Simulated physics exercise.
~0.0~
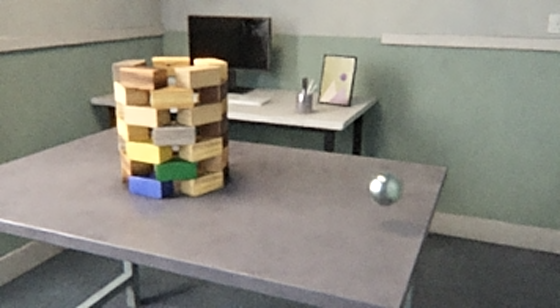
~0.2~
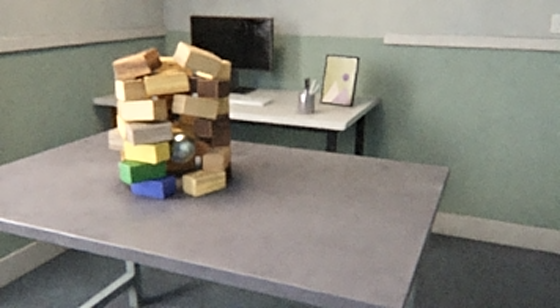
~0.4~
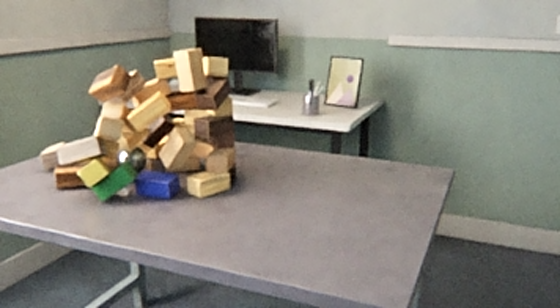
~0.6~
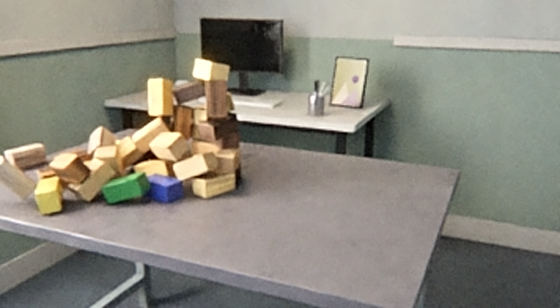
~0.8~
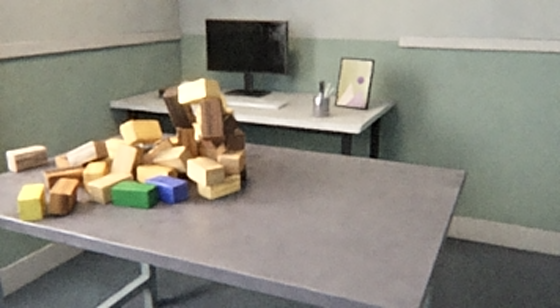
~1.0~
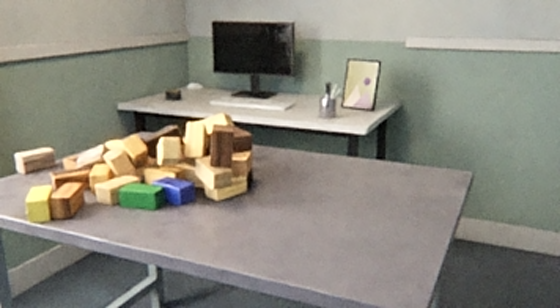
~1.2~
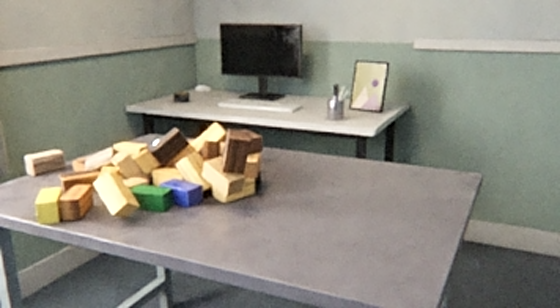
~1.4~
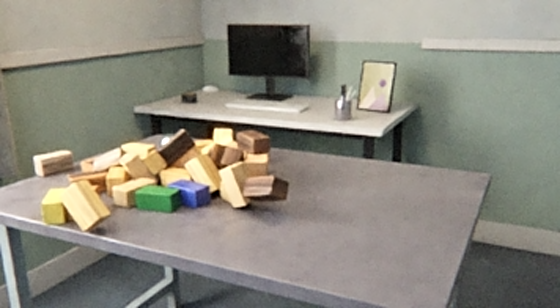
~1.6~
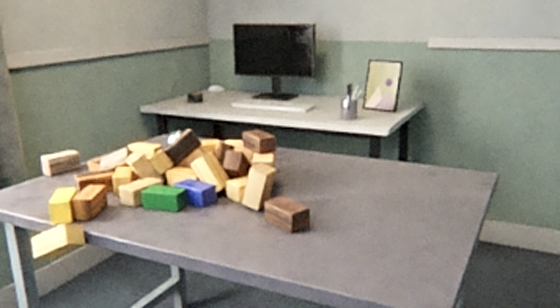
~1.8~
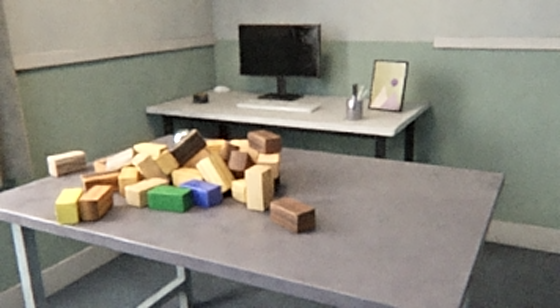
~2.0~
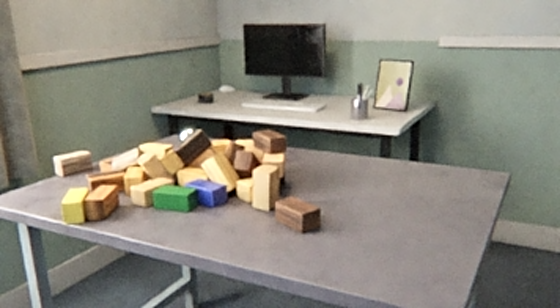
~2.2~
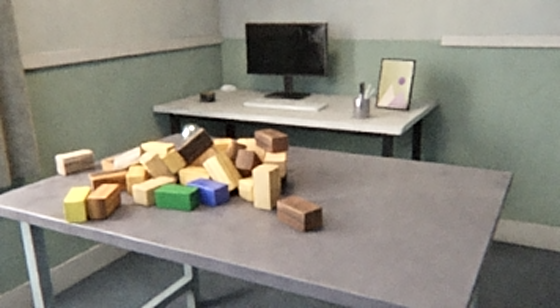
A shiny steel ball flies in from the right over a grey table, seen from slightly above in a green-walled room with a monitor and a framed picture on a desk behind. It strikes a round tower of wooden blocks on the left, mostly tan and brown, with yellow, green and blue ones low down. The tower bursts leftward and its upper part crumbles, the yellow and green blocks dropping to the tabletop. The remaining stack slumps, and a dark brown block tumbles right as the view drifts left. Finally the blocks lie in a low heap, green beside blue.
